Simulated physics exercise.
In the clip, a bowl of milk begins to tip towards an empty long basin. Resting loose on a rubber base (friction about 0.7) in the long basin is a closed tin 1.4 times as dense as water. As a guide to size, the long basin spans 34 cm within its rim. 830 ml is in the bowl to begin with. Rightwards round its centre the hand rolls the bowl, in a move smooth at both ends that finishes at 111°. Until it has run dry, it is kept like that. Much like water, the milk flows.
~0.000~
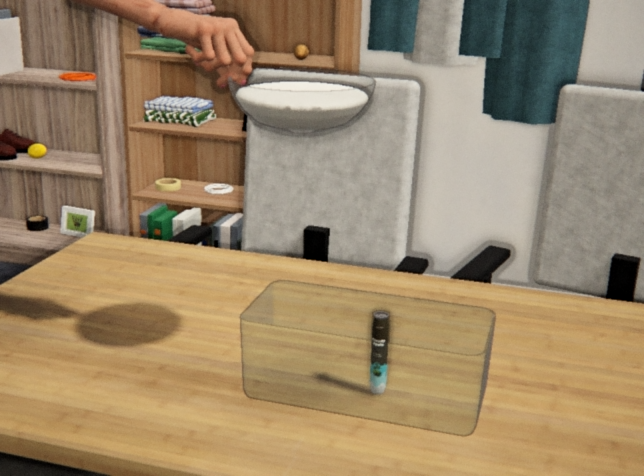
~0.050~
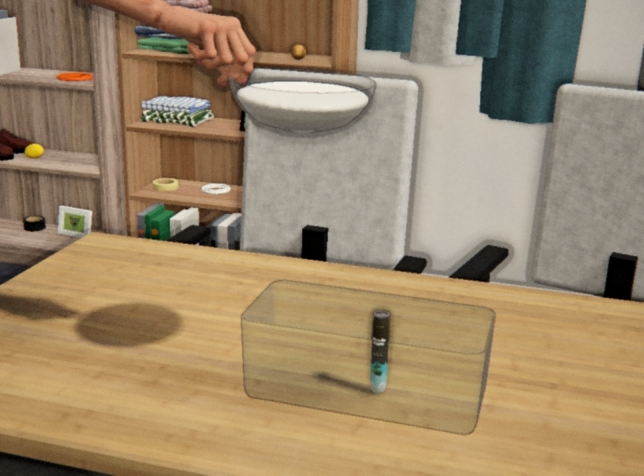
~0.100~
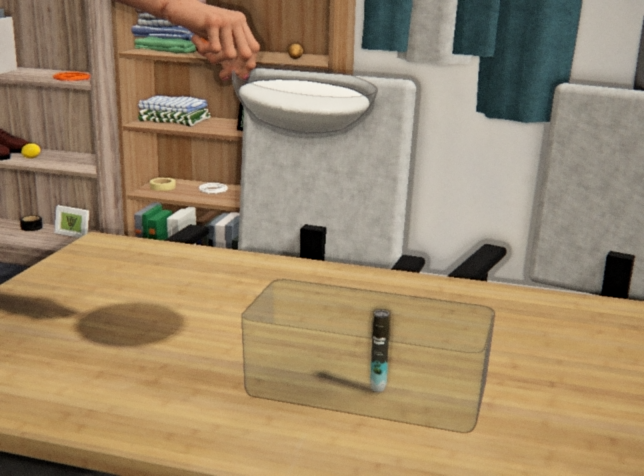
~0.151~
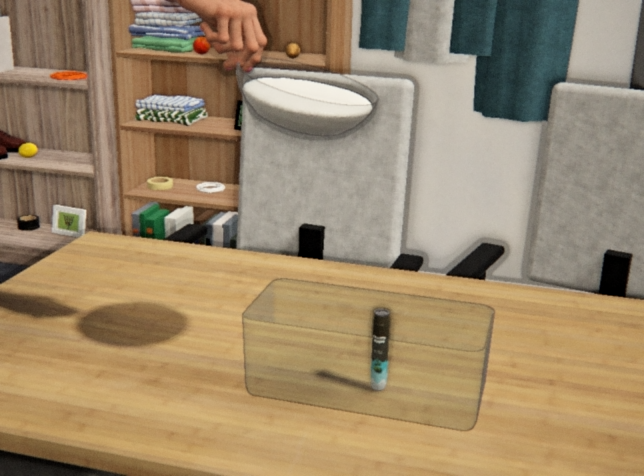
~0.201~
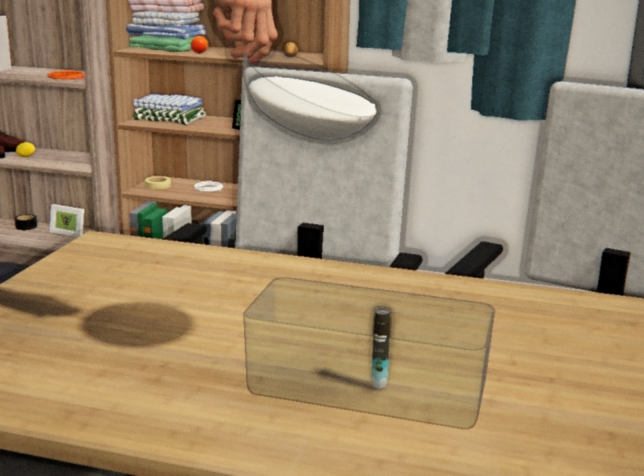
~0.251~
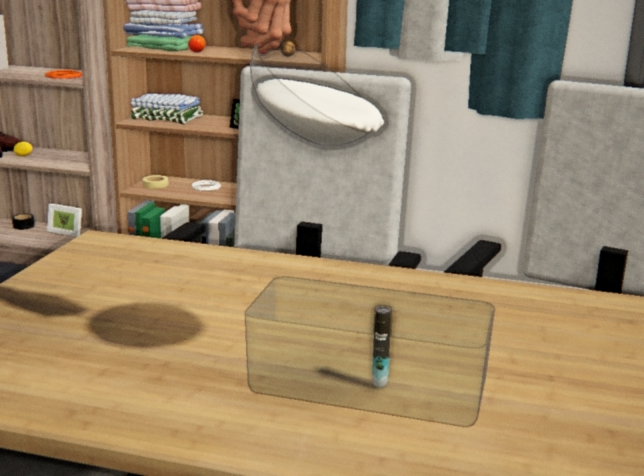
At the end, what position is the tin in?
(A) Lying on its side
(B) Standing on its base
A, lying on its side.
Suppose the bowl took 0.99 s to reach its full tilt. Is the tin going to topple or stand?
Outcome - the tin comes down.
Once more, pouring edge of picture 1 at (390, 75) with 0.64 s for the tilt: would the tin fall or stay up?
After that, the tin overturns.
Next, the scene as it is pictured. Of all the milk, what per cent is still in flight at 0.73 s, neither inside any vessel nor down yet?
Some 20 % is up in the air.
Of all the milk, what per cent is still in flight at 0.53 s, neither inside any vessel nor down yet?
Around 78 in a hundred.
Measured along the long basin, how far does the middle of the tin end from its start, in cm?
It finishes around 9.0 cm from where it began.
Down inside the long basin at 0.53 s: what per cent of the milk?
Roughly 22 percent.
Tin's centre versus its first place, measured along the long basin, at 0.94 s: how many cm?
Around 9 cm.
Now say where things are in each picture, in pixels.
In the first picture, tilt 0°; pouring edge (373, 86); surface from (242, 88) to (368, 98); the long basin's rim runs from (257, 299) to (490, 333); the tin's top is at (381, 318).
In the second picture, tilt 2°; pouring edge (374, 88); surface from (243, 88) to (368, 99).
In the third picture, tilt 6°; pouring edge (375, 94); surface from (244, 85) to (369, 103).
In the fourth picture, tilt 13°; pouring edge (376, 104); surface from (248, 81) to (372, 107).
In the fifth picture, tilt 23°; pouring edge (376, 116); surface from (254, 80) to (376, 111).
In the sixth picture, tilt 34°; pouring edge (373, 129); surface from (262, 82) to (361, 110); 6 per cent is over the edge.
Then, 0.53 s in, the tilt is 99° and 1 per cent is still to pour; the tin stands where it began.
Then, 0.73 s in, the tilt is 111° and 0 per cent is still to pour; the tin leans 12°.
Then, 0.94 s in, the tilt is 111° and 0 per cent is still to pour; the tin lies on its side.
Then, 1.17 s in, the tilt is 111° and 0 per cent is still to pour; the tin lies on its side.
Finally, the tin lies on its side.
